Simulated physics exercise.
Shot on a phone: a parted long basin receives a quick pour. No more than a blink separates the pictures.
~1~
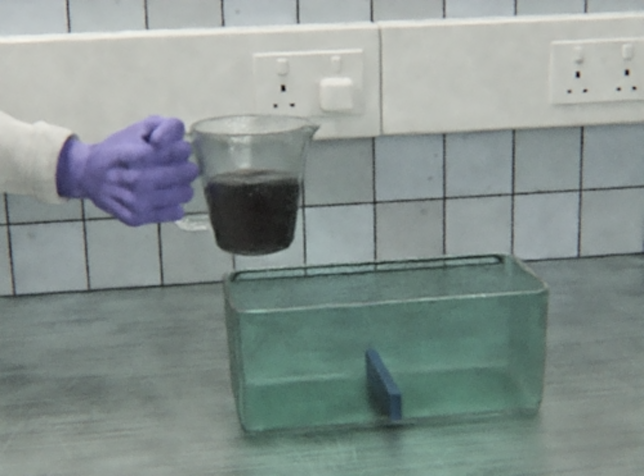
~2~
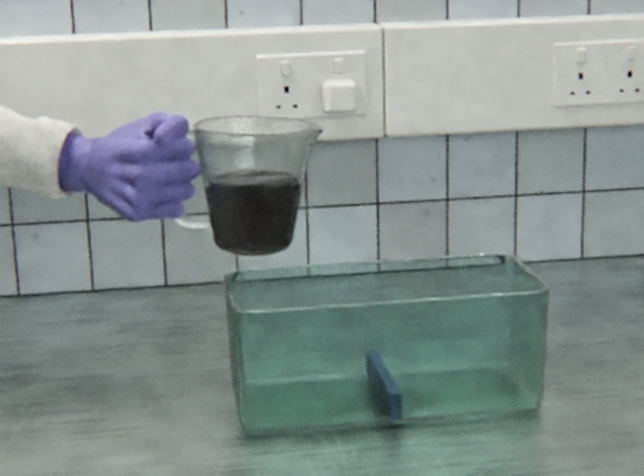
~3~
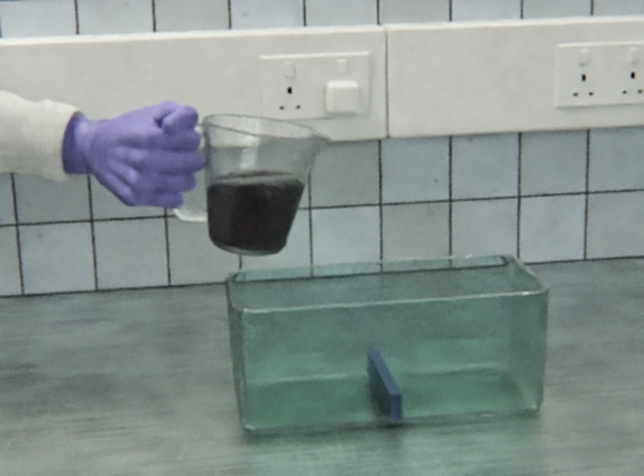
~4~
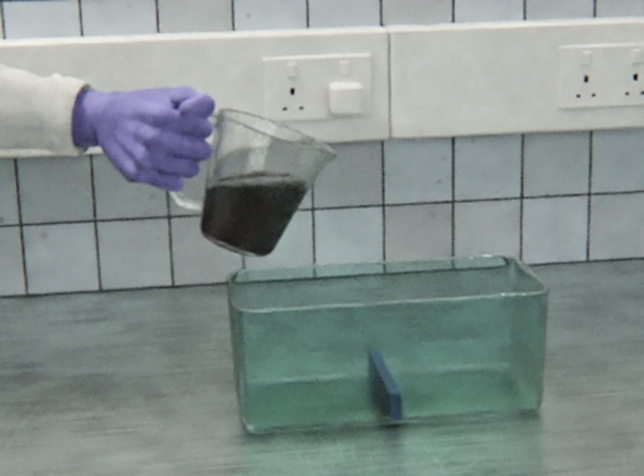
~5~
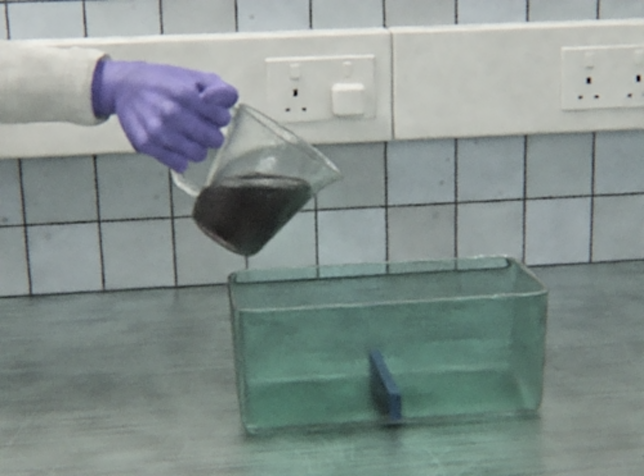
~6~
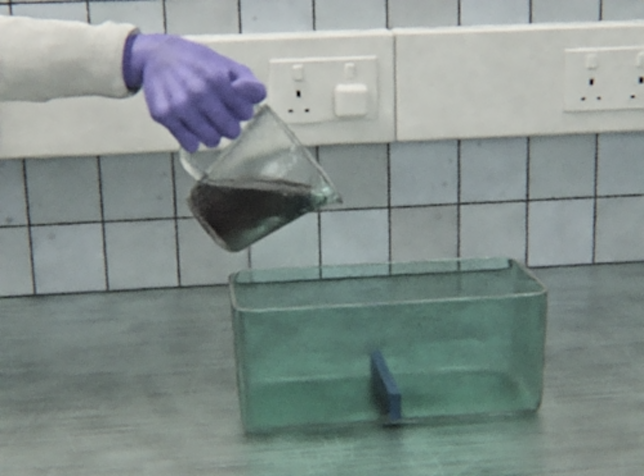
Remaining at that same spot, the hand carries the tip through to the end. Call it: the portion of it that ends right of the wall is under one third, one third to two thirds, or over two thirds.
Under one third.
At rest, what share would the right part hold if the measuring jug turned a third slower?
Near 30 %.
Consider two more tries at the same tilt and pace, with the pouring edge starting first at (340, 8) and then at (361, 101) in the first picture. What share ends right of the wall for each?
It comes out at around 80 percent and then around 85 percent.
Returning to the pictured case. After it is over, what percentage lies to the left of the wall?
Near 85 %.
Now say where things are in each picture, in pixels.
It leans 0°; its right rim is at (320, 123); the wine meets the walls at (205, 179) and (298, 174); the long basin's rim runs from (228, 293) to (530, 272); the wall's top is at (382, 371), in the first frame.
It leans 3°; its right rim is at (323, 127); the wine meets the walls at (206, 180) and (299, 175), in the second frame.
It leans 10°; its right rim is at (330, 137); the wine meets the walls at (211, 180) and (302, 175), in the third frame.
It leans 21°; its right rim is at (339, 153); the wine meets the walls at (209, 183) and (307, 179), in the fourth frame.
It leans 36°; its right rim is at (344, 176); the wine meets the walls at (205, 185) and (314, 183), in the fifth frame.
It leans 52°; its right rim is at (343, 201); the wine meets the walls at (193, 187) and (326, 191), in the sixth frame.
A moment on, the measuring jug is tipped right over and 40 per cent is still to pour, 37 is left of the wall and 3 right of it.
Next, the measuring jug is tipped right over and 2 per cent is still to pour, 88 is left of the wall and 7 right of it.
Then the measuring jug is tipped right over and 0 per cent is still to pour, 85 is left of the wall and 13 right of it.
Later the measuring jug is tipped right over and 0 per cent is still to pour, 84 is left of the wall and 15 right of it.
Finally, 83 per cent lies left of the wall, 16 right of it and 1 outside.
